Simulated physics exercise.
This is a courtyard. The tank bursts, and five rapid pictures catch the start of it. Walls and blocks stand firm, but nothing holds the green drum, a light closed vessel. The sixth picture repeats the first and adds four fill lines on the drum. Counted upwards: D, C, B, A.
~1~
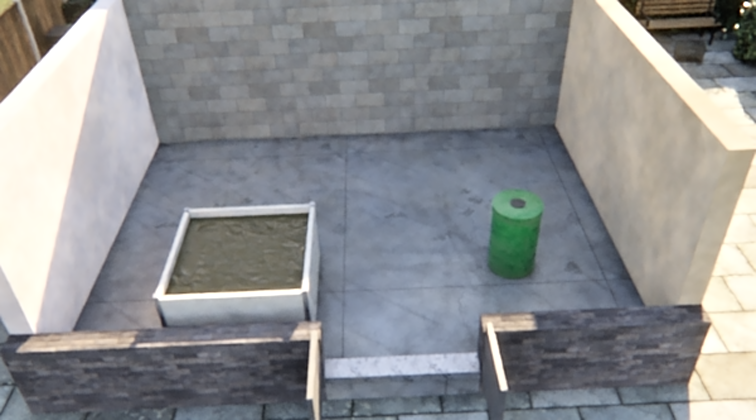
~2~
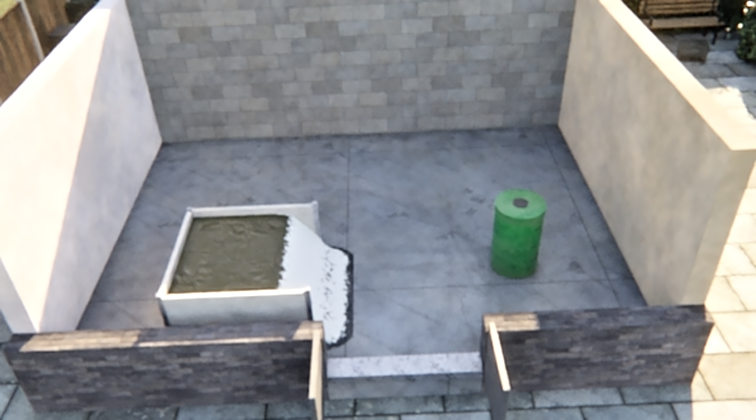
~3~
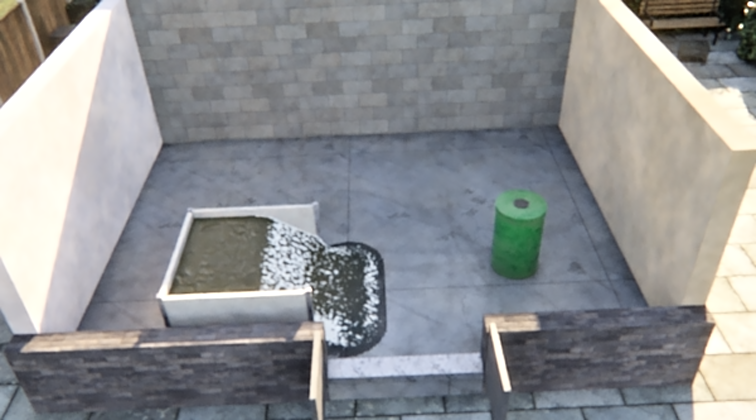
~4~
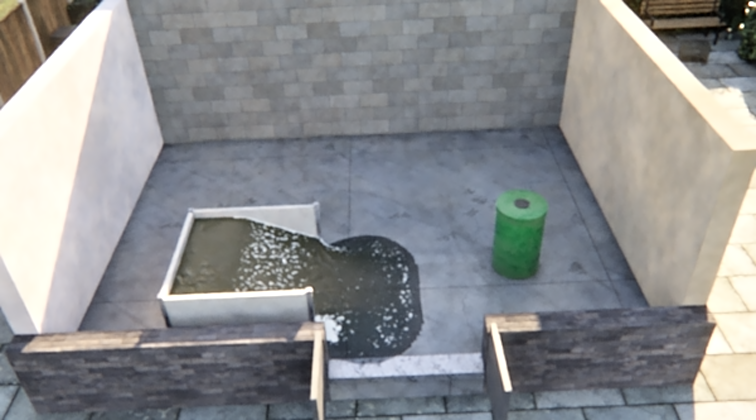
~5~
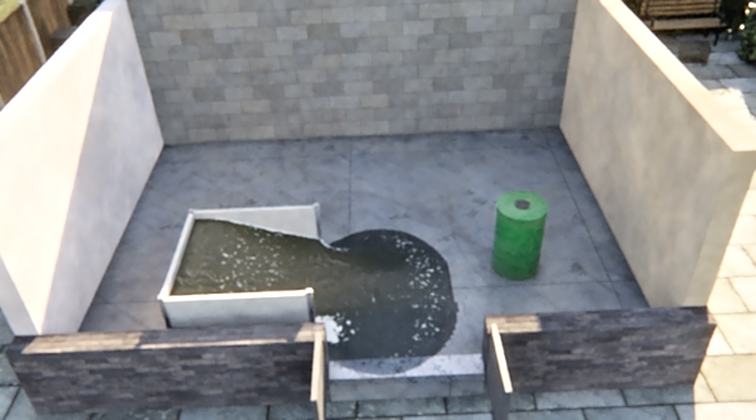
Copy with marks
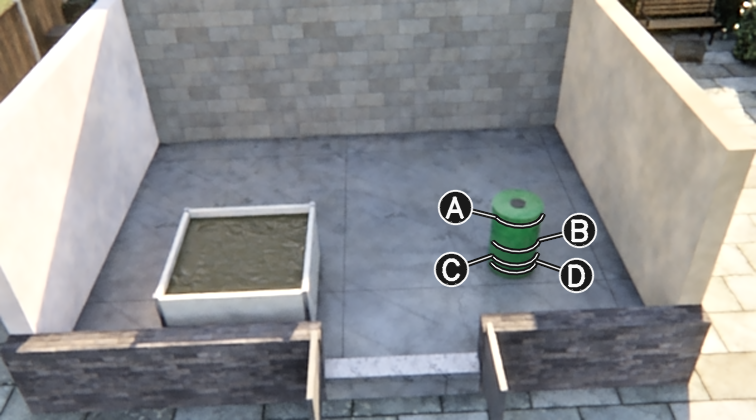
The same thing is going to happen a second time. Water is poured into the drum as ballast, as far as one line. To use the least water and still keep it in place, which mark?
B will do.
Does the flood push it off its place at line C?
Yes, it does.
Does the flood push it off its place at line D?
Yes, that goes wrong.
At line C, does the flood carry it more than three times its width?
No, it does not.
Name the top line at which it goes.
C.
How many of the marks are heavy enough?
Two of the four.
On the marked copy, A at (522, 226); B at (519, 251); C at (517, 265); D at (516, 272); from the bottom up D, C, B, A.
With A, it does not move.
With B, it does not move.
With C, it is pushed about its own width away.
With D, it is pushed about 4 times its own width away.
